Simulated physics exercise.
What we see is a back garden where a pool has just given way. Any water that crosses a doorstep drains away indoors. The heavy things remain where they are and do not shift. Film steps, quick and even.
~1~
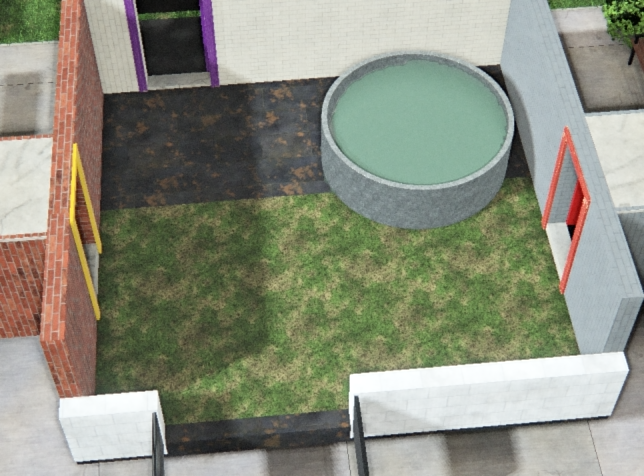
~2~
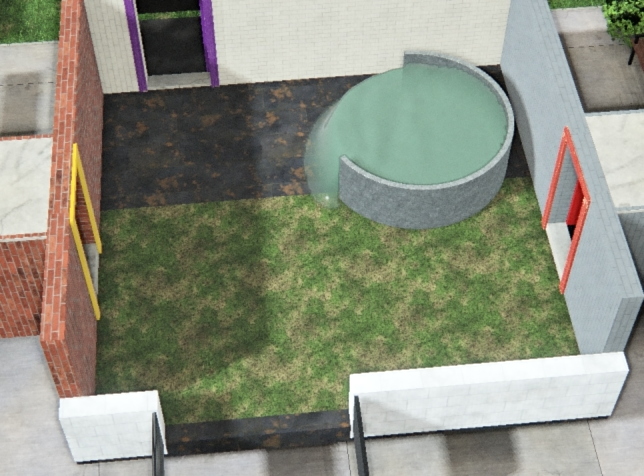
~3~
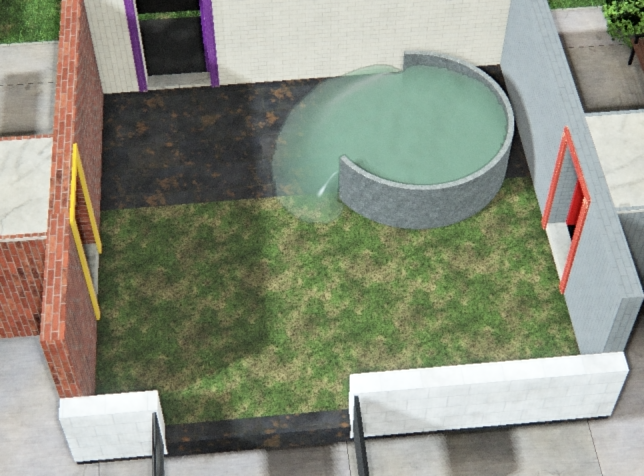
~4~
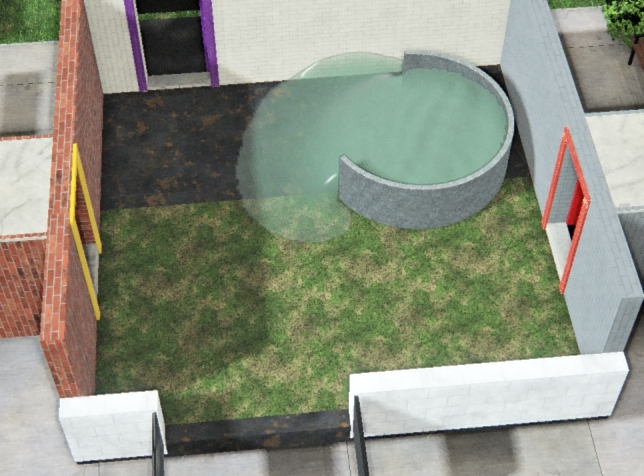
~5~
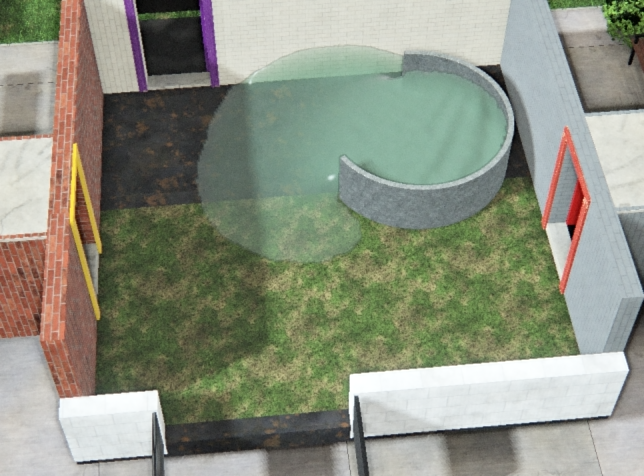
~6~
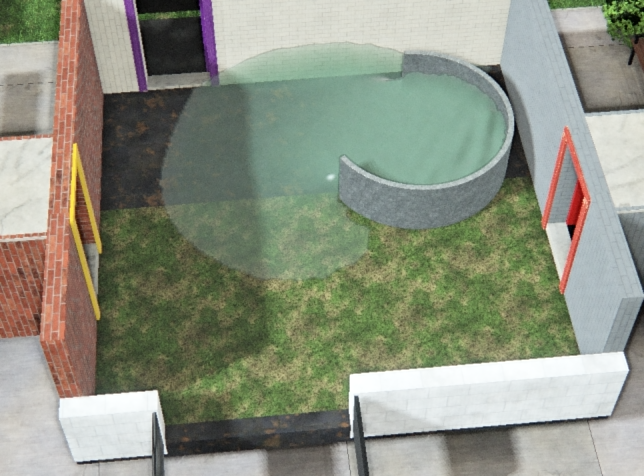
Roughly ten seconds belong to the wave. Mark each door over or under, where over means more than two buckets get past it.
Red door - under; yellow door - under; purple door - over.
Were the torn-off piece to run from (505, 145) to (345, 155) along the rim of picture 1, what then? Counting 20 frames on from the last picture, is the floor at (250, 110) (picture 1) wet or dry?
Answer: Bone-dry.
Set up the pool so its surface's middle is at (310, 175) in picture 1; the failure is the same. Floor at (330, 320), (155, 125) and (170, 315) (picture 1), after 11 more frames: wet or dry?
In order, the three spots end up untouched, waterlogged and waterlogged.
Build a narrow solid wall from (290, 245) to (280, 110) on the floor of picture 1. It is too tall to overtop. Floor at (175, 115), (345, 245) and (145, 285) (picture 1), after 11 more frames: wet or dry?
Outcome per location, in sequence: Soaking, soaking, unsoaked.
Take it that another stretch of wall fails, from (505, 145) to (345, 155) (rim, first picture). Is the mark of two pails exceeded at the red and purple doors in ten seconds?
In short: Red exceeds the limit, purple exceeds the limit.
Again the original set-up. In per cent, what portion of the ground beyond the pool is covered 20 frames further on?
Around 65 percent, give or take.
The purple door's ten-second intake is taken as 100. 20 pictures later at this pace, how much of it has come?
Close to 45 percent.
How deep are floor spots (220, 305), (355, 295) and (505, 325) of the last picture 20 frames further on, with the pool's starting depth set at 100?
I'd say close to 14, 0 and 0 percent.
A moment on, water covers 45 % of the floor; the red door not reached, the yellow door not reached, the purple door under two buckets in.
Next, water covers 50 % of the floor; the red door not reached, the yellow door wet at the sill, nothing in, the purple door over two buckets in.
Then, water covers 65 % of the floor; the red door wet at the sill, nothing in, the yellow door wet at the sill, nothing in, the purple door far over two buckets in.
Later, water covers 95 % of the floor; the red door wet at the sill, nothing in, the yellow door wet at the sill, nothing in, the purple door far over two buckets in.
In the end, water covers 100 % of the floor; the red door wet at the sill, nothing in, the yellow door wet at the sill, nothing in, the purple door far over two buckets in.
